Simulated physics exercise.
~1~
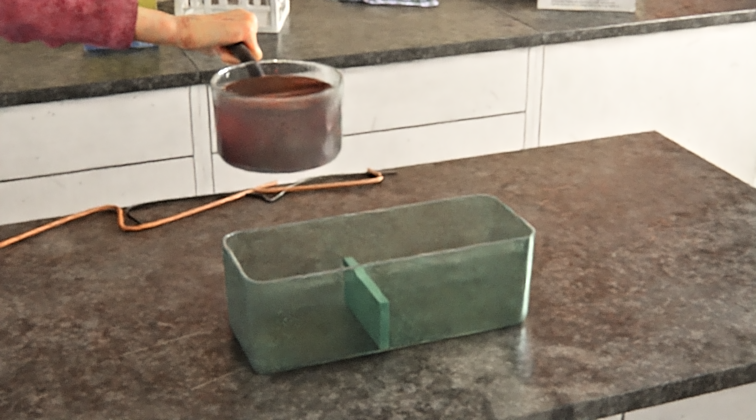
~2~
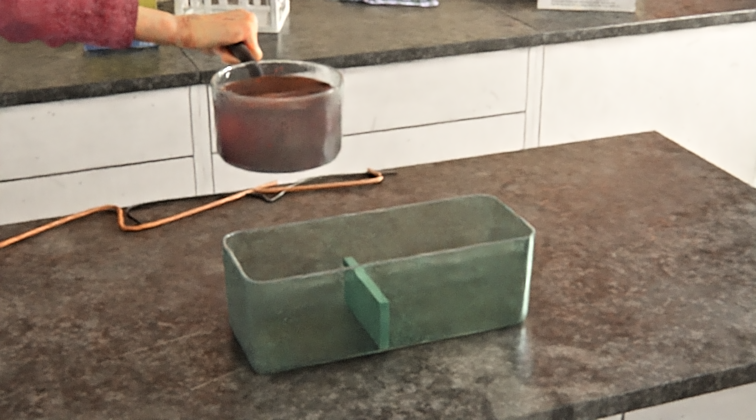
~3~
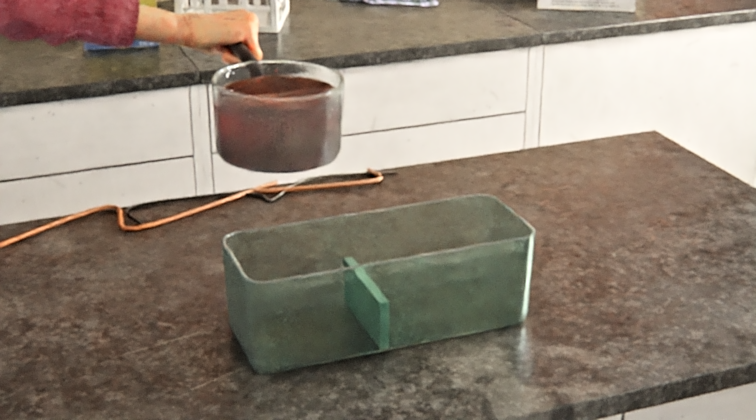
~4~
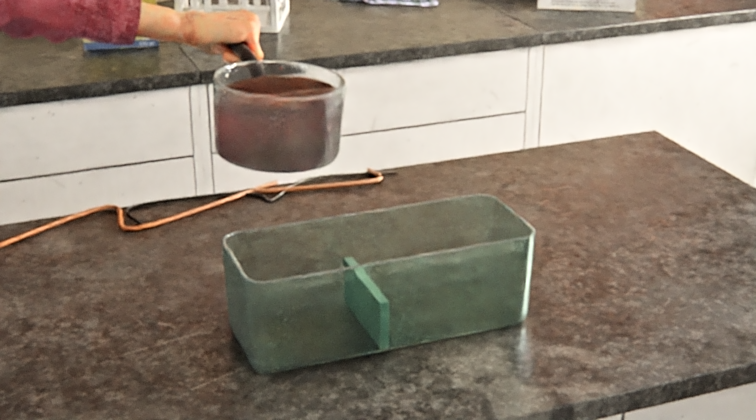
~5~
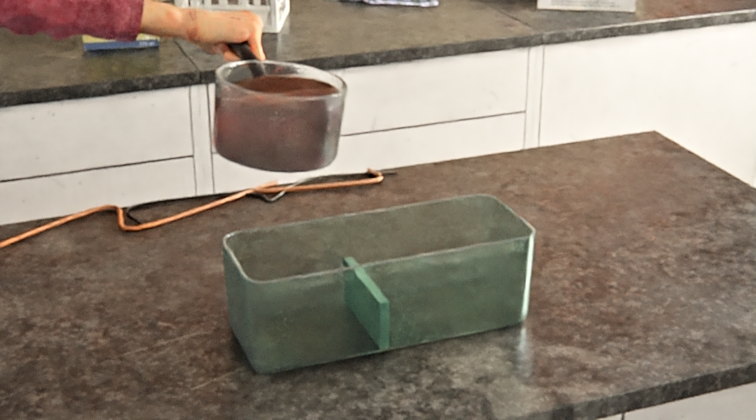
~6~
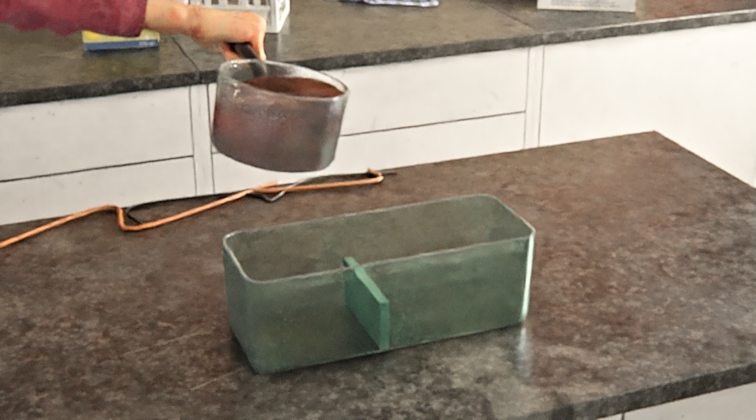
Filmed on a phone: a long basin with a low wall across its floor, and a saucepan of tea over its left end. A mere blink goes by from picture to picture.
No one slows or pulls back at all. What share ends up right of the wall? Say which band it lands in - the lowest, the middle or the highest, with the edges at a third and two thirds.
Upwards of two thirds.
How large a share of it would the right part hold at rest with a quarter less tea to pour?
Around 90 percent, more or less.
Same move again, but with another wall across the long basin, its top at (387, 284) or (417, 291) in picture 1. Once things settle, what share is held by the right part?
About 70 % and 40 %.
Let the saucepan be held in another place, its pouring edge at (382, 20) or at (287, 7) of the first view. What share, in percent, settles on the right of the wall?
It comes to about 100 %, followed by about 60 %.
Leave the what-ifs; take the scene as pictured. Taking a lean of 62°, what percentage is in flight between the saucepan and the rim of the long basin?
About 25 %.
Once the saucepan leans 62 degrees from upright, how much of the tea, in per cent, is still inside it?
Some 65 per cent has not yet come out.
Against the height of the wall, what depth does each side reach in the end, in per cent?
Once it settles, the left reaches around 10 and the right around 60.
A moment on, the saucepan is tipped part way and 65 per cent is still to pour, 0 is left of the wall and 9 right of it.
Next, the saucepan is tipped on its side and 15 per cent is still to pour, 2 is left of the wall and 70 right of it.
Then the saucepan is tipped right over and 1 per cent is still to pour, 7 is left of the wall and 89 right of it.
Later the saucepan is tipped right over and 0 per cent is still to pour, 9 is left of the wall and 90 right of it.
Finally, 9 per cent lies left of the wall, 90 right of it and 1 outside.
